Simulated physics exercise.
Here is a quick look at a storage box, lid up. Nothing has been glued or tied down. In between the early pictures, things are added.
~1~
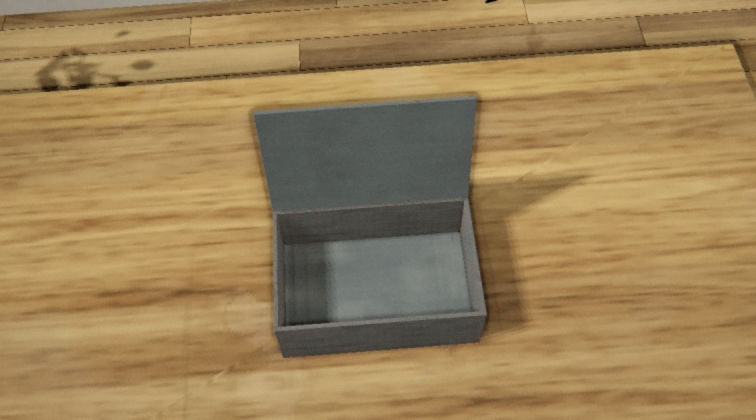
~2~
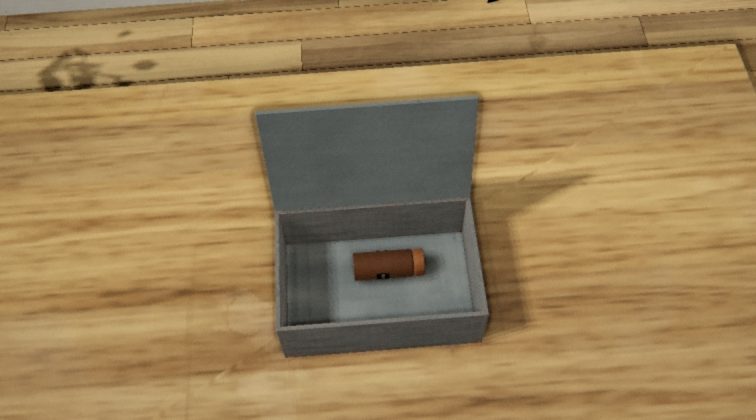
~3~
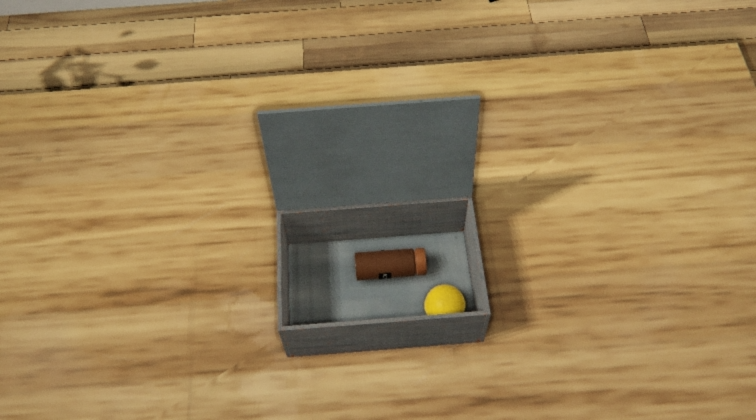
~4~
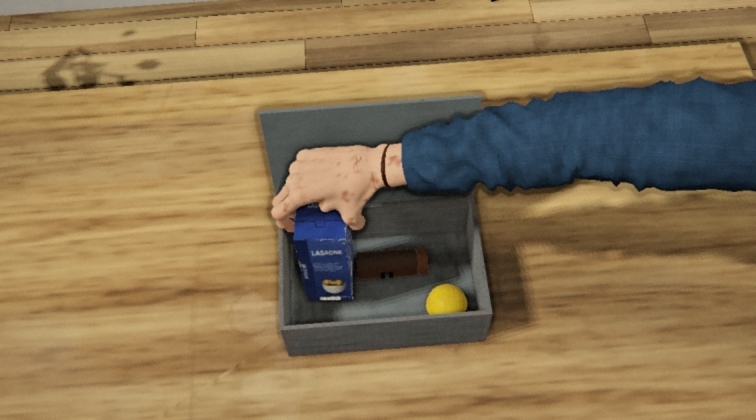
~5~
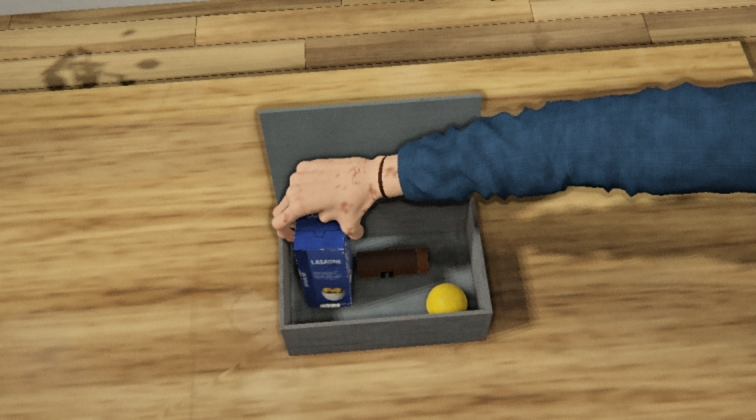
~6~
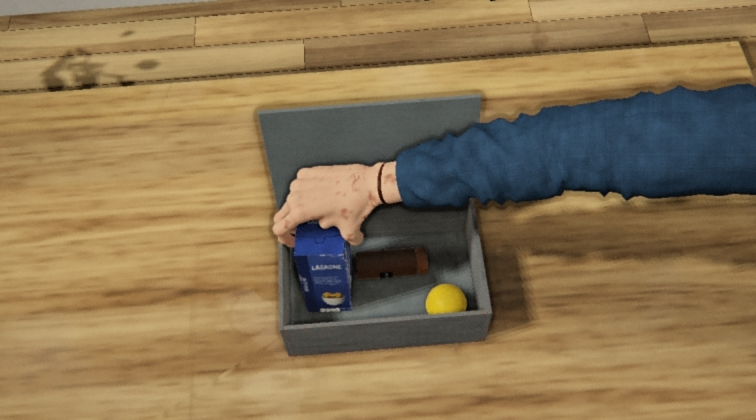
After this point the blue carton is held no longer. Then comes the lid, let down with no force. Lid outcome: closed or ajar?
Looks to me like the lid is kept from shutting.
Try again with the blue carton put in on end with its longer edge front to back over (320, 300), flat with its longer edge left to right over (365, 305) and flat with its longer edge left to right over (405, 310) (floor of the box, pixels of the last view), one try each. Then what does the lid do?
First try: It is held up; second try: It shuts flat; third try: It will not close.
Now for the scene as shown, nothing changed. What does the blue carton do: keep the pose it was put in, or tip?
In the end, the blue carton keeps its orientation.
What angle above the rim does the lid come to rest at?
Roughly 60°.
Then, 1.00 s after the last picture, lid starting down.
Then, 1.30 s after the last picture, lid 80° above the rim.
Then, 1.50 s after the last picture, lid 65° above the rim.
At rest, lid 62° above the rim; all 3 in place. Seen from the same camera at the end, blue carton near (326, 261).
